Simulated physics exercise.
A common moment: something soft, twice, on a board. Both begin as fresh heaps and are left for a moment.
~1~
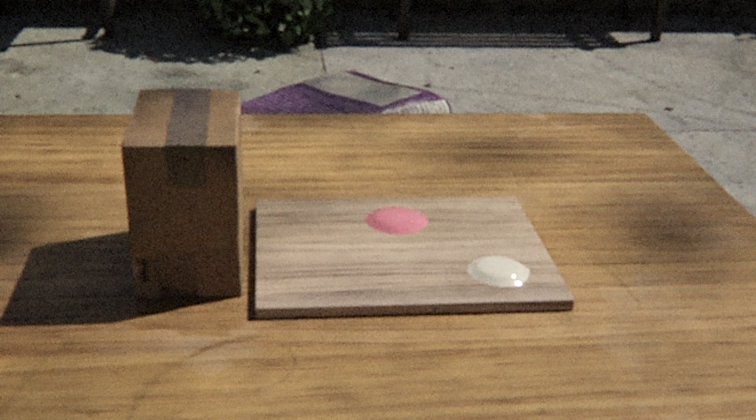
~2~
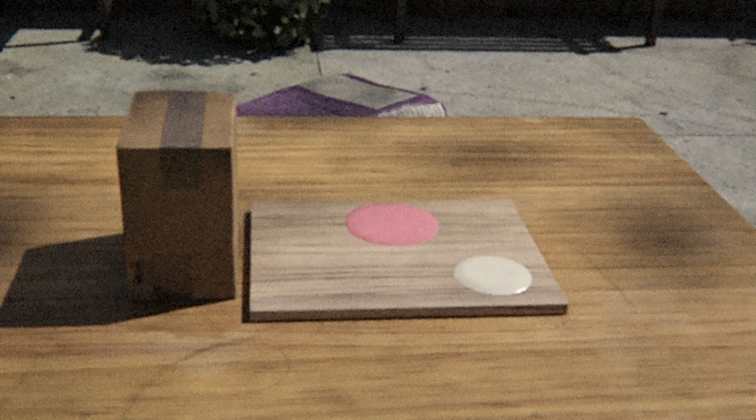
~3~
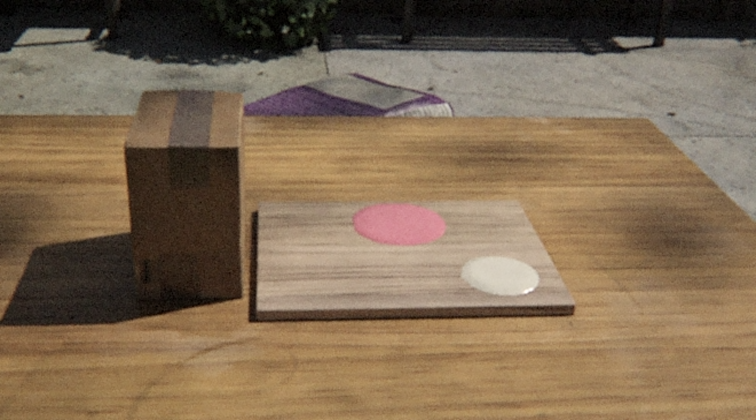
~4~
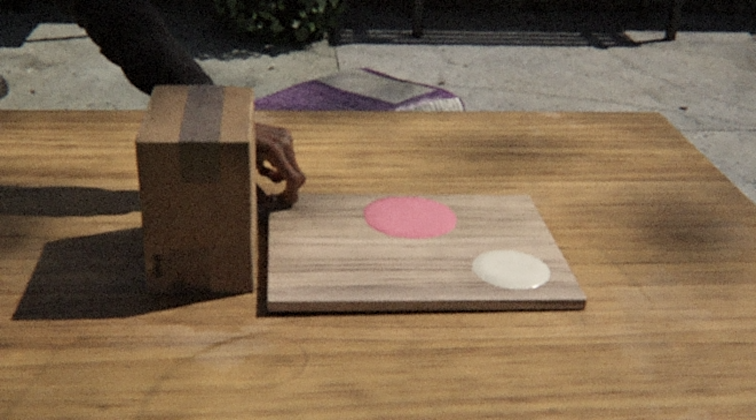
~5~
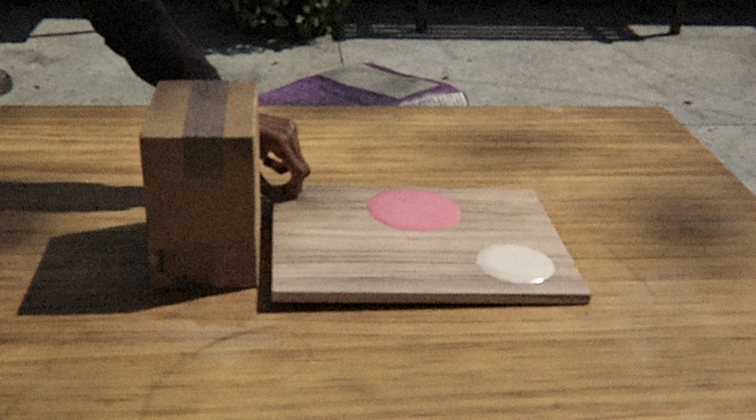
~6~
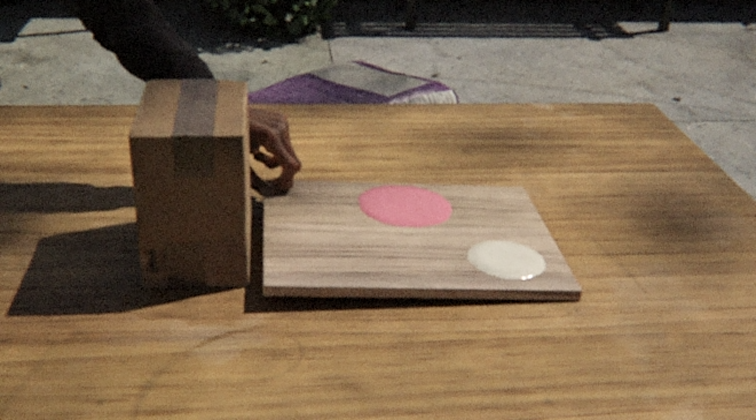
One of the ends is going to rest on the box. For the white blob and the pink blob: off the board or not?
White blob slips off, pink blob slips off.
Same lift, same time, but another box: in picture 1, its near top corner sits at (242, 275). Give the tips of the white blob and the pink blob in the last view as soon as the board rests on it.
(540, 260); (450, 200).
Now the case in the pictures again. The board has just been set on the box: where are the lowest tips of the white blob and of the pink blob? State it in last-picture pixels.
In the last view, the first is close to (570, 259) and the second close to (531, 202).
Shortly, slope about 35°; the white blob is dripping off the low end; the pink blob has crept down a long way.
Then, the white blob is dripping off the low end; the pink blob is dripping off the low end.
At the finish, slope about 35°; the white blob is dripping off the low end; the pink blob is dripping off the low end.
